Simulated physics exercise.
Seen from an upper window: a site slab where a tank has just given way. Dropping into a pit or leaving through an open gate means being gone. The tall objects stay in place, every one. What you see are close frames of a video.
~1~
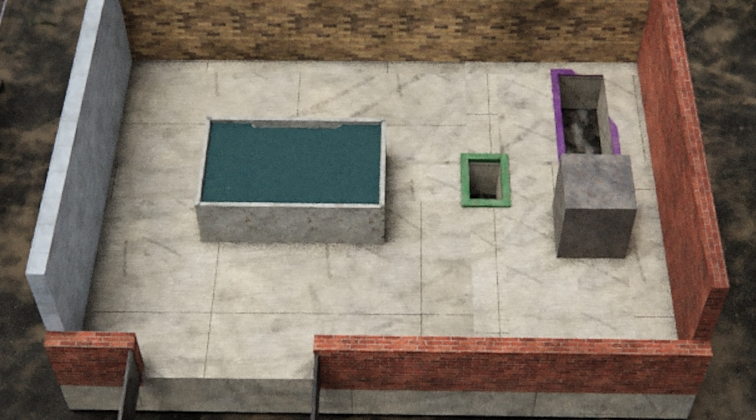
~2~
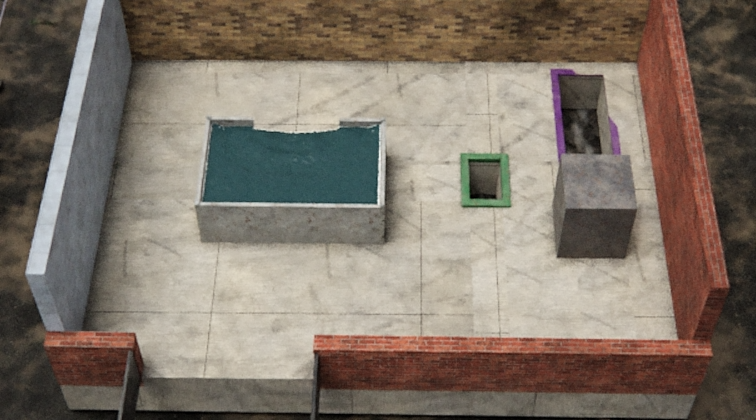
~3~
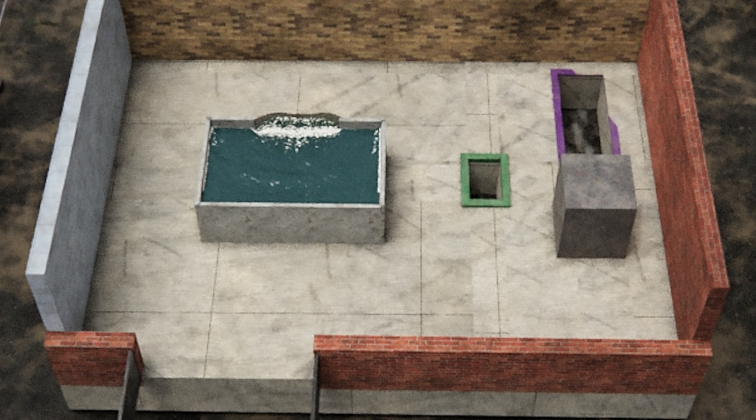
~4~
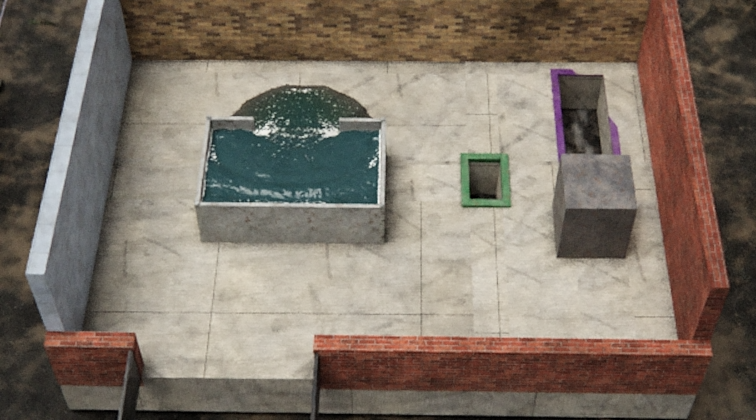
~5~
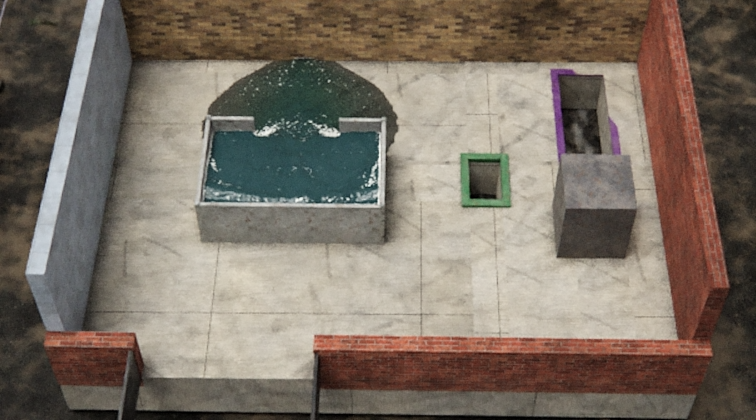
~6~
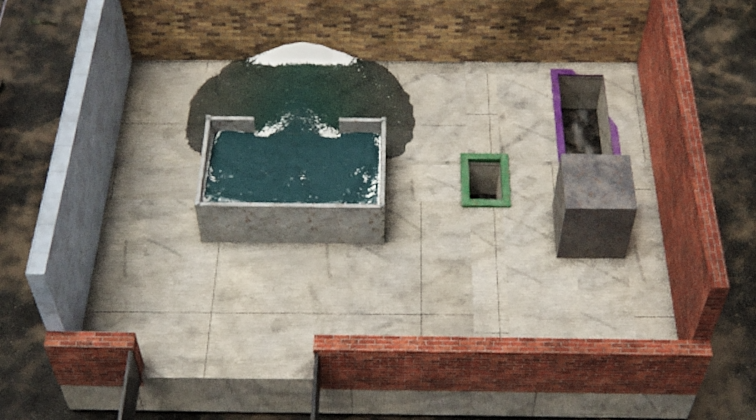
In this clip, a full water tank on a walled concrete slab opens at its far side, and water pours through the gap, spreading across the floor to the back wall and fanning out left and right behind the tank.
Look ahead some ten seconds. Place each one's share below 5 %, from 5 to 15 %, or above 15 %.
As I see it, the gate ends up high - past fifteen per cent; the purple pit ends up high - past fifteen per cent; the green pit ends up low - beneath five per cent.
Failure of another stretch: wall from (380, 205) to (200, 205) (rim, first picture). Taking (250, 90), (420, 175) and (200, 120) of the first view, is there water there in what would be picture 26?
Note, points one to three: Unreached / unreached / unreached.
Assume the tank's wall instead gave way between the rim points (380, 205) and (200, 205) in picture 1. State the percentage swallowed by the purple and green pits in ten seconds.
Near enough: Purple 4 percent, green 0 percent.
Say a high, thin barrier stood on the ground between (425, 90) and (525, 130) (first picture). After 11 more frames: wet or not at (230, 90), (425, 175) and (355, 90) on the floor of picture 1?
Result in the order given: Drowned, unaffected, drowned.
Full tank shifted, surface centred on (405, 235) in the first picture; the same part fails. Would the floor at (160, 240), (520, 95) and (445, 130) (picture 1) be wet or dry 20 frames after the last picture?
In sequence: Unflooded, next inundated, then inundated.
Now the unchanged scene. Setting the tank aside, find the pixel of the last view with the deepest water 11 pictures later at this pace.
Somewhere close to (144, 63).
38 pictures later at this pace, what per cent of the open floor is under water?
I'd say 65 per cent.
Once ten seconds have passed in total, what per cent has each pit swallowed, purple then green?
First 26 %, then 0 %.
A moment on, water covers 15 % of the floor; the gate 0 %, the purple pit 0 %, the green pit 0 %.
Next, water covers 25 % of the floor; the gate 0 %, the purple pit 1 %, the green pit 0 %.
Then, water covers 50 % of the floor; the gate 0 %, the purple pit 7 %, the green pit 0 %.
Later, water covers 65 % of the floor; the gate 5 %, the purple pit 17 %, the green pit 1 %.
In the end, water covers 80 % of the floor; the gate 17 %, the purple pit 25 %, the green pit 1 %.
